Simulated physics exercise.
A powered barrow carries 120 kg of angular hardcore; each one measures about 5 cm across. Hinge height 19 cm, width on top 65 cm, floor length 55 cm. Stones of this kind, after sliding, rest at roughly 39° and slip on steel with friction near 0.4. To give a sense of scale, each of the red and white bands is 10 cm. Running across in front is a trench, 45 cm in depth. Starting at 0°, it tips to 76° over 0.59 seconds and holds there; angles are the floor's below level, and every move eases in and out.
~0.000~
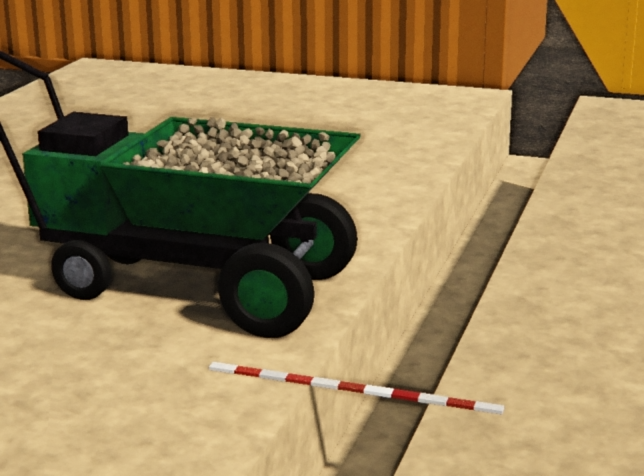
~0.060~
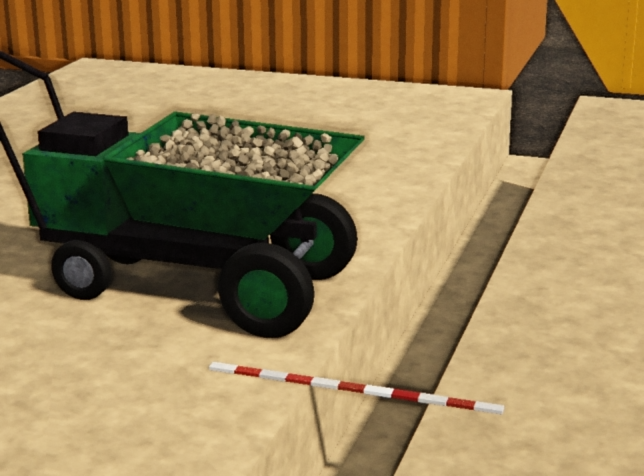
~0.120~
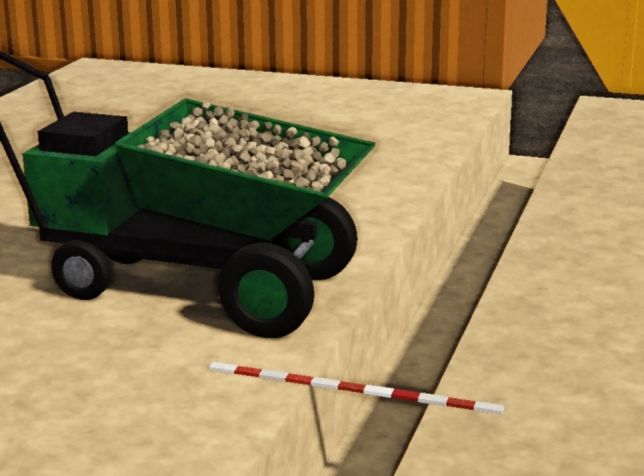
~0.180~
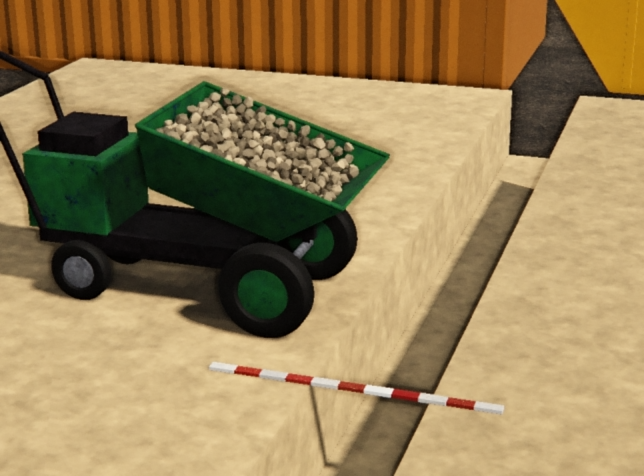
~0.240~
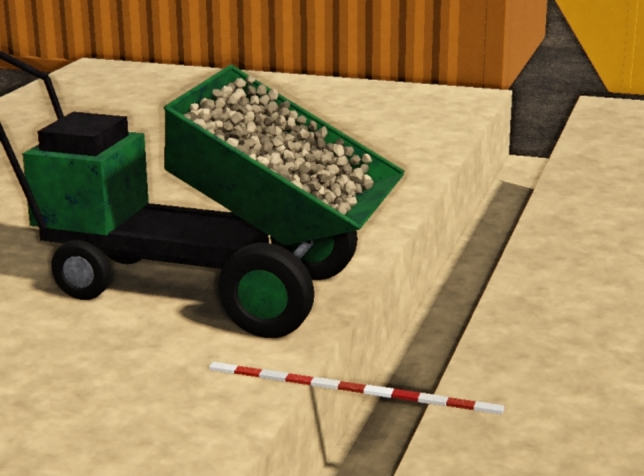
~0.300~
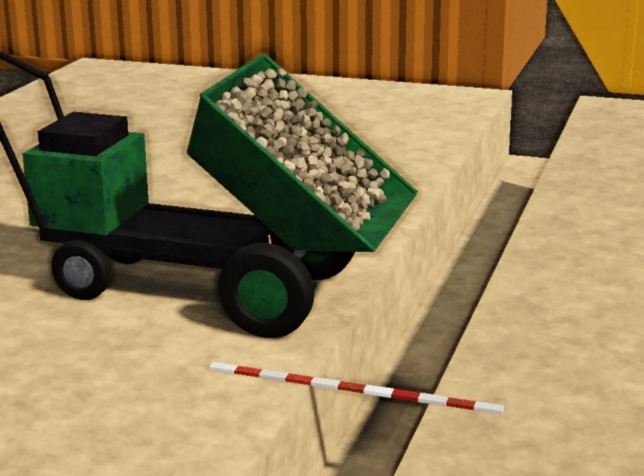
The green tray of a powered barrow, heaped with pale, angular stones, sits level on sandy ground beside a trench. Its rear end begins to lift slowly, then rises steadily until the tray slopes steeply down to the right, with the stones still inside and the wheels staying in place.
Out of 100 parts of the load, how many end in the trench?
Some 61 out of 100.
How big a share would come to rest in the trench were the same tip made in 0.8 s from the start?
In that case some 75 per cent.
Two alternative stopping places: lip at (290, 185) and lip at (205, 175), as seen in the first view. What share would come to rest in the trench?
Roughly 80 percent for the first, and 70 percent for the second.
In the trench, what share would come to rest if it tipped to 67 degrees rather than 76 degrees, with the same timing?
About 55 per cent would end up in the trench.
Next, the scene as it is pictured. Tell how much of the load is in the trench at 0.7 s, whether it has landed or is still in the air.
Some 30 per cent.
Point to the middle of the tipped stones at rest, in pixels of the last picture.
Look at roughly (451, 397).
After 0.4 s the floor is at 64°; 100 % in the tray; the foremost stones are at (405, 240).
After 0.7 s the floor is at 76°; 59 % in the tray, 30 % in the trench, 11 % past the trench; the foremost stones are at (493, 317).
After 1.0 s the floor is at 76°; 7 % in the tray, 53 % in the trench, 40 % past the trench; the foremost stones are past the picture's edge.
After 3.0 s the floor is at 76°; 0 % in the tray, 61 % in the trench, 39 % past the trench; the foremost stones are past the picture's edge.
